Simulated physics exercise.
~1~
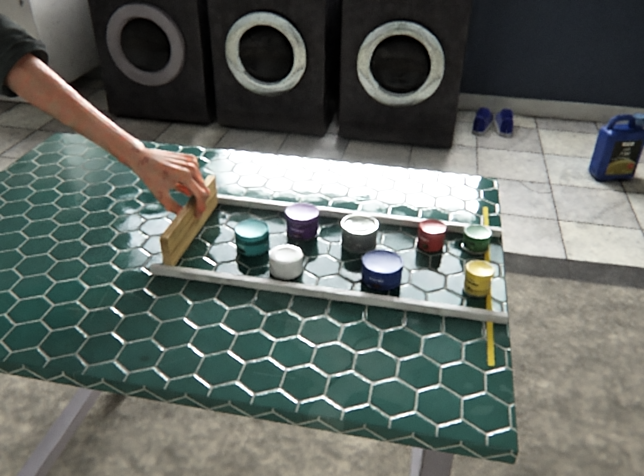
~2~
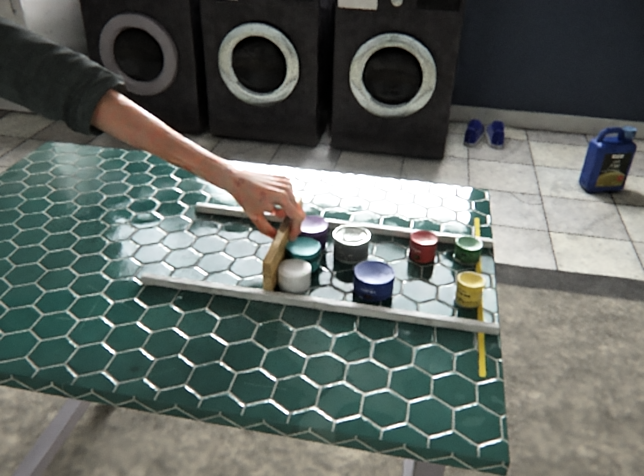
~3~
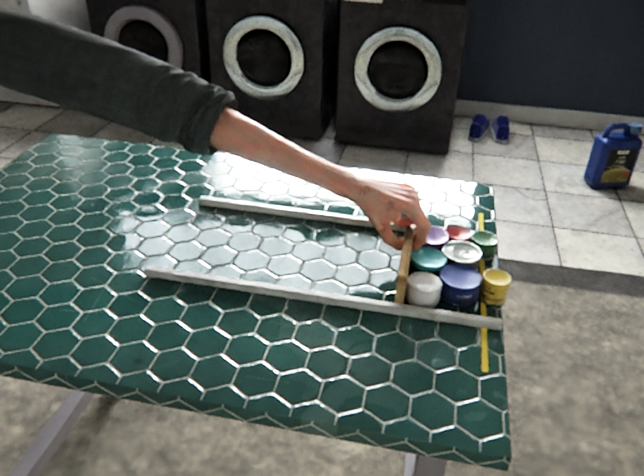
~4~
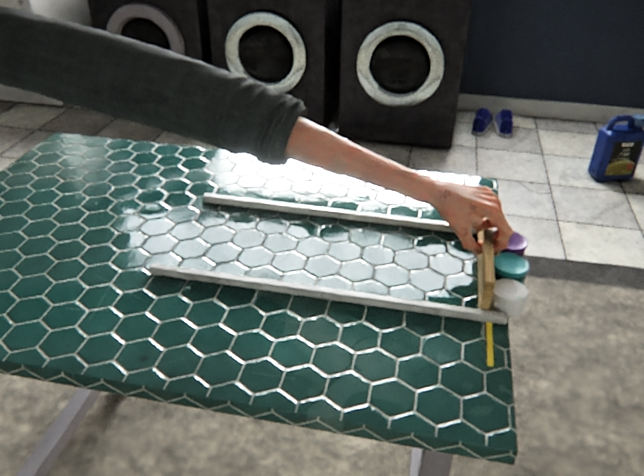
A hand slid an upright wooden board to the right along a green tiled table between two pale rails, gathering small colourful pots into a tight bunch and pushing them over the end, until the board stopped at the yellow tape.
